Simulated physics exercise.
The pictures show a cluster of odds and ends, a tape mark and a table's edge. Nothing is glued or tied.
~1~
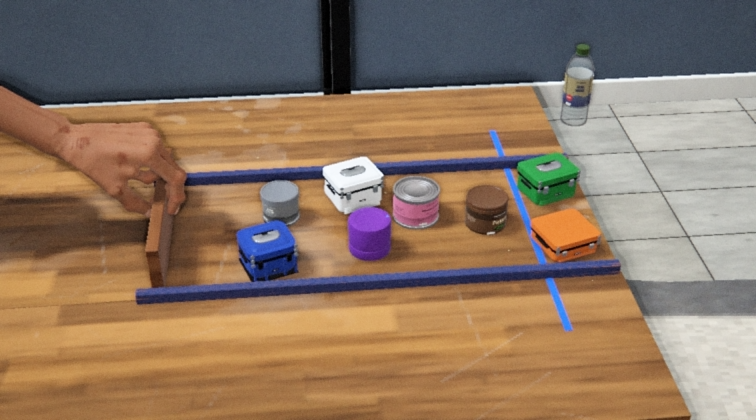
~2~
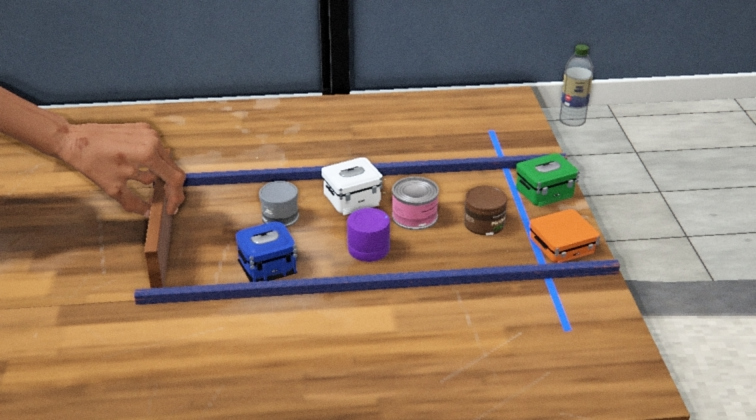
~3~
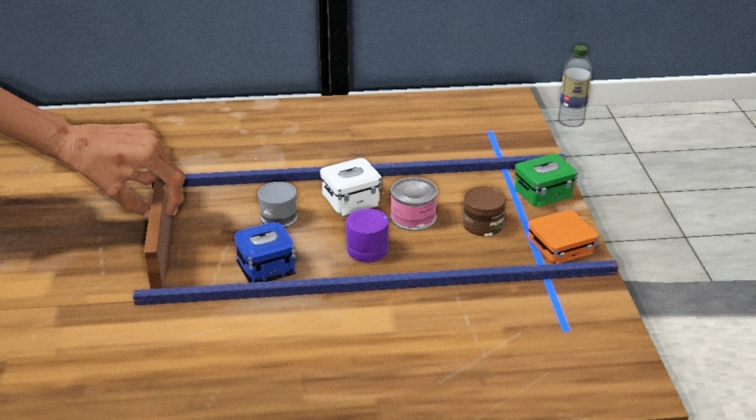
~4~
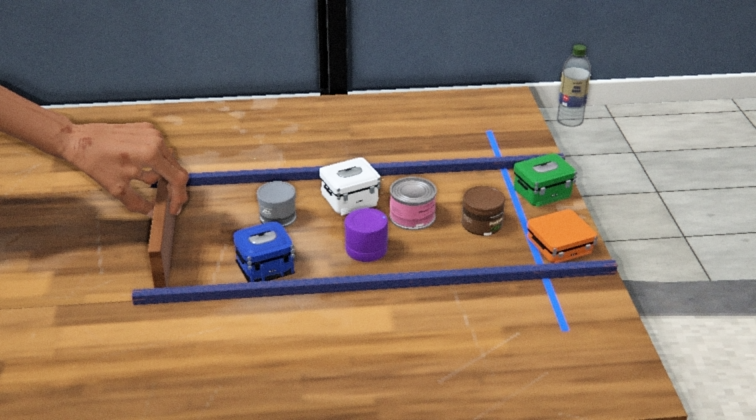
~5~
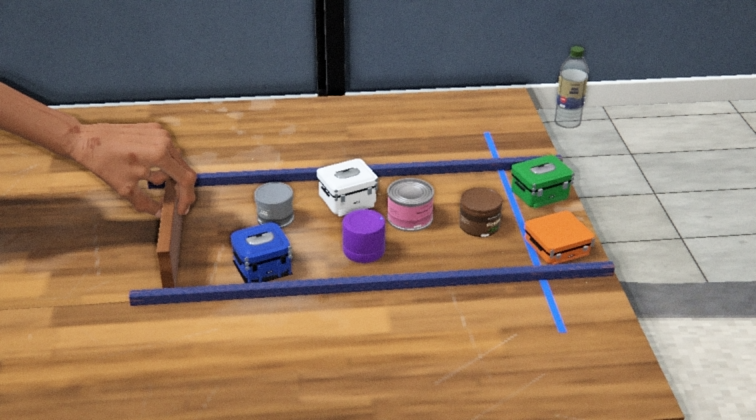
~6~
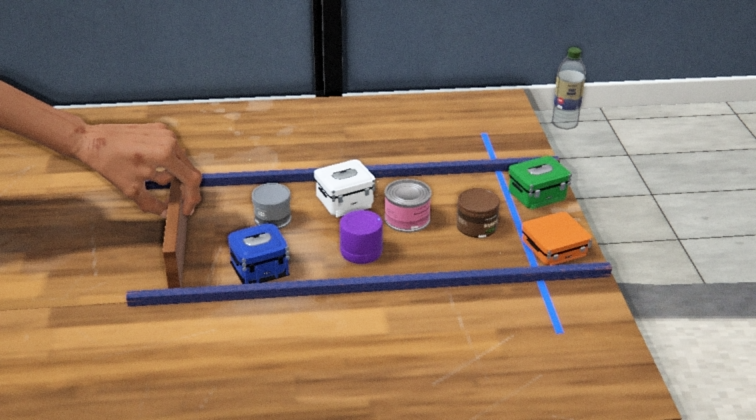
A hand slides a wooden board slightly right toward the colourful containers on the table.
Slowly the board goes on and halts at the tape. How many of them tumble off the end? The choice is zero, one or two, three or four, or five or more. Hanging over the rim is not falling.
As it turns out, the number that fall off is three or four.
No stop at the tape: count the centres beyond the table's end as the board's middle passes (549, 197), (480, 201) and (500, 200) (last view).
Place by place, 4, 0 and 2.
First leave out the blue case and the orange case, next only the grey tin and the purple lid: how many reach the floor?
The counts: 1 and 1.
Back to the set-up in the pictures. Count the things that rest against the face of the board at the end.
3 of them.
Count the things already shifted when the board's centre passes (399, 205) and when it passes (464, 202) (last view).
First 6, then 8.
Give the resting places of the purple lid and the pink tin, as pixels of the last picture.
About (563, 216), and the other about (571, 193).
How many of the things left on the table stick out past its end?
That would be 1.
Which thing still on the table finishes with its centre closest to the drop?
The pink tin.
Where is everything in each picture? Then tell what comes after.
The first frame shows green case (547, 179); orange case (564, 236); brown tub (486, 210); board (163, 216); tape (525, 217).
The second frame shows orange case (563, 237); grey tin (279, 205).
The third frame shows brown tub (484, 211); pink tin (414, 204).
The fourth frame shows green case (544, 180); blue case (264, 252).
The fifth frame shows orange case (558, 239); purple lid (364, 236).
The sixth frame shows green case (539, 183); orange case (555, 240); brown tub (478, 213); board (178, 217); tape (517, 219).
Early on, none off yet; green case at rest near (539, 183); orange case at rest near (555, 240); brown tub at rest near (478, 213).
A while later, none off yet; green case at rest near (539, 183); orange case at rest near (555, 240); brown tub travelled about its own width near (509, 212).
Finally, the number that fall off is three or four; lost, brown tub, orange case and green case.
